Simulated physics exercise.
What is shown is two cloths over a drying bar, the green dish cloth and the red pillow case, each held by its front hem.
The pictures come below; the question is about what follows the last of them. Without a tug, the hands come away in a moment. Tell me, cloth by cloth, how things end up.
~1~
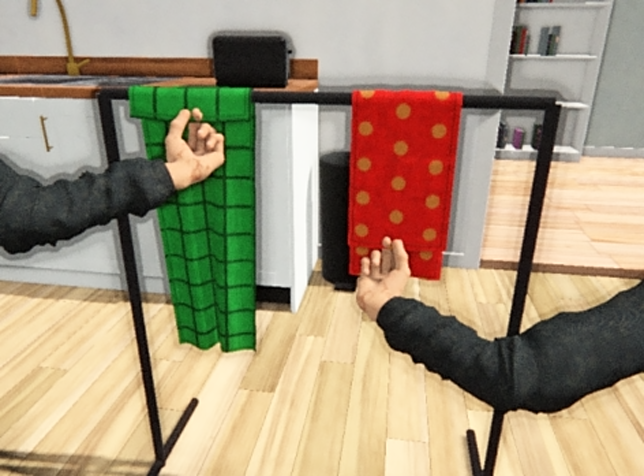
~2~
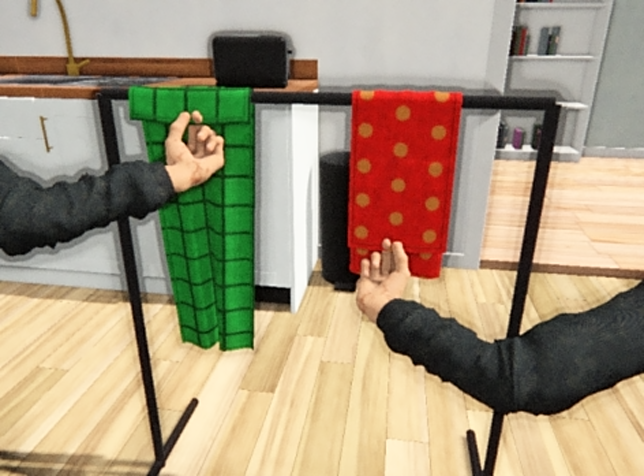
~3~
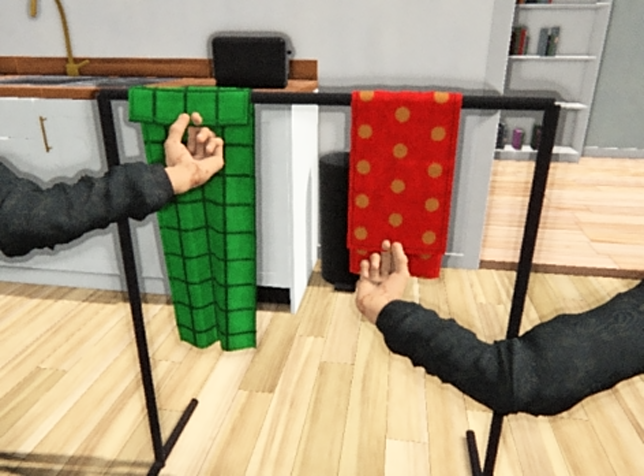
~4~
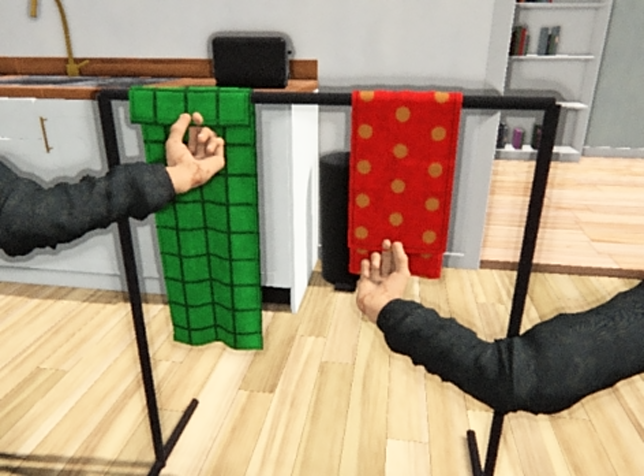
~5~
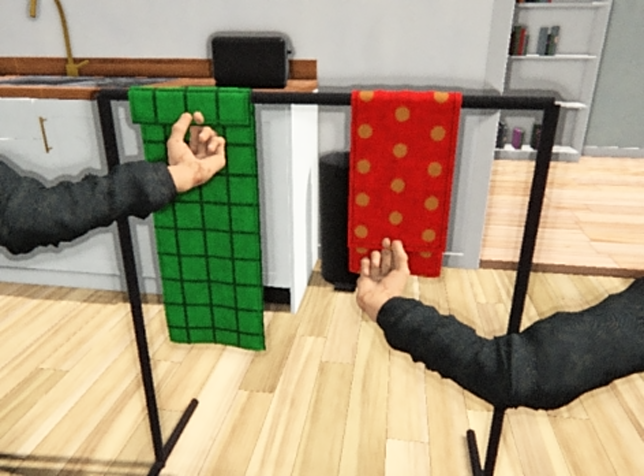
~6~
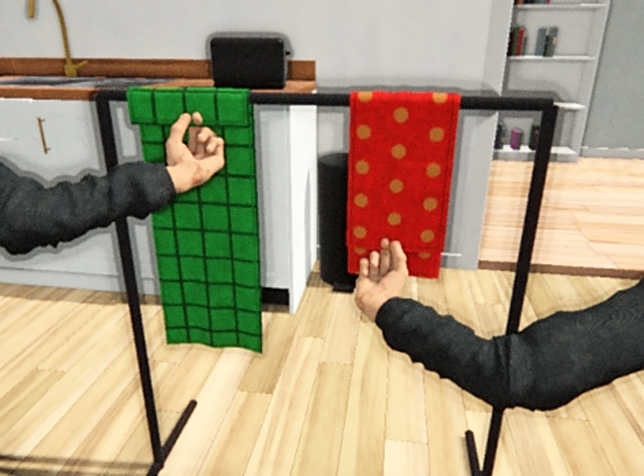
Green dish cloth: Down; red pillow case: Up.
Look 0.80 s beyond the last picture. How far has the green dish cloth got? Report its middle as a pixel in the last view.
Roughly at (229, 463).
Then, 0.52 s after the last picture, dish cloth clear of the rail and dropping near (221, 397); pillow case still hanging.
Then, 0.80 s after the last picture, dish cloth in a heap on the floor near (229, 463); pillow case still hanging.
At rest, dish cloth in a heap on the floor near (229, 464); pillow case still hanging. The green dish cloth is pulled off by its long side and the red pillow case stays on.
